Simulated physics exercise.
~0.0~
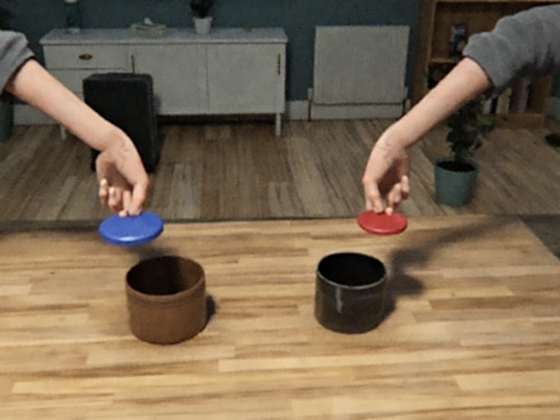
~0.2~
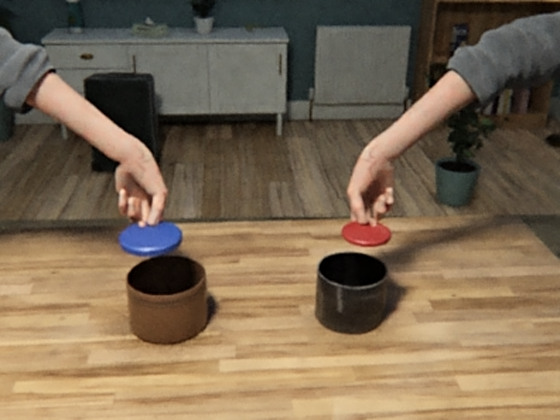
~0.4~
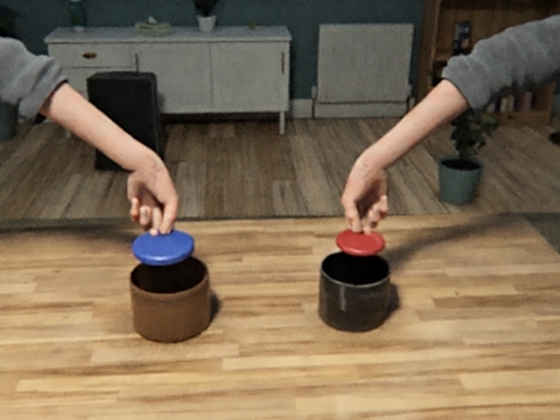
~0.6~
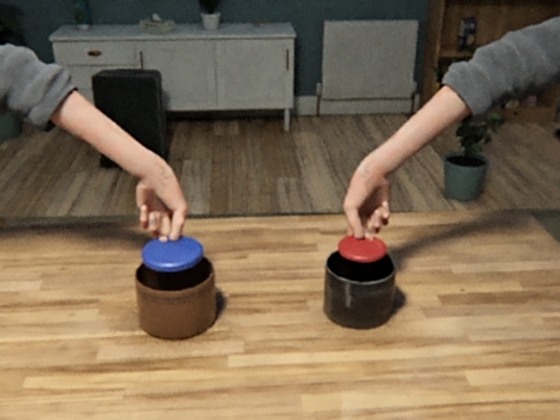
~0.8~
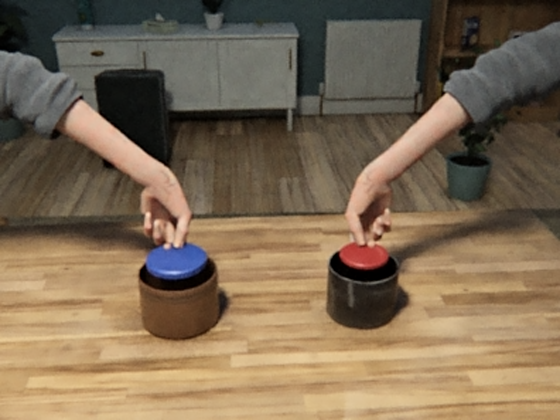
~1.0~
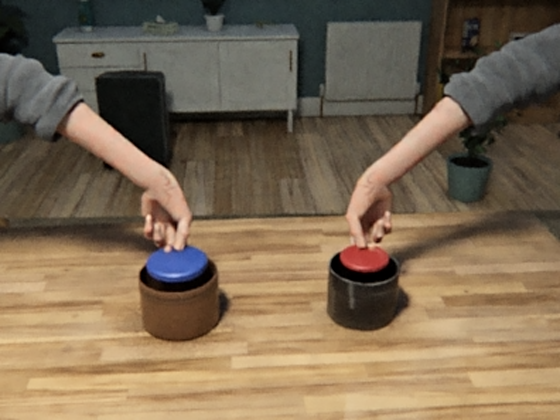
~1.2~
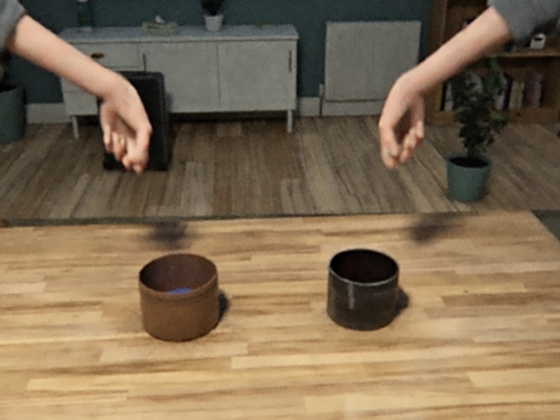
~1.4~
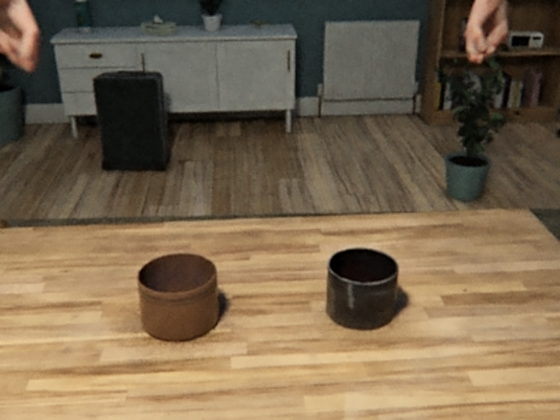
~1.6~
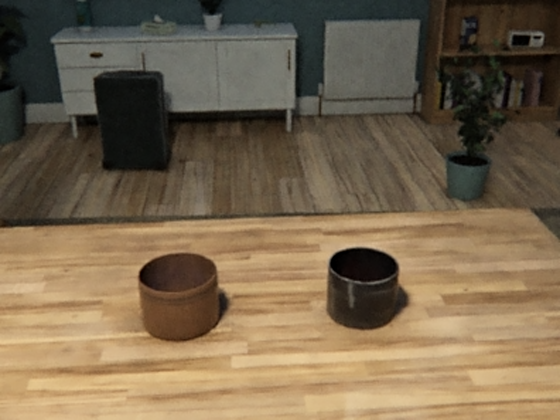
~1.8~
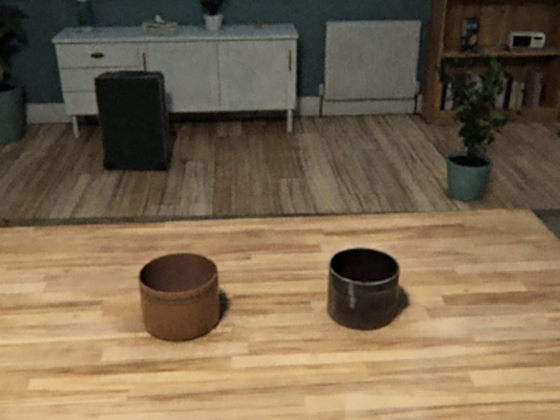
The video shows two hands lowering a blue disc over a brown container on the left and a red disc over a black container on the right, then letting go and withdrawing as both discs drop inside, leaving the two open containers standing on the wooden table.
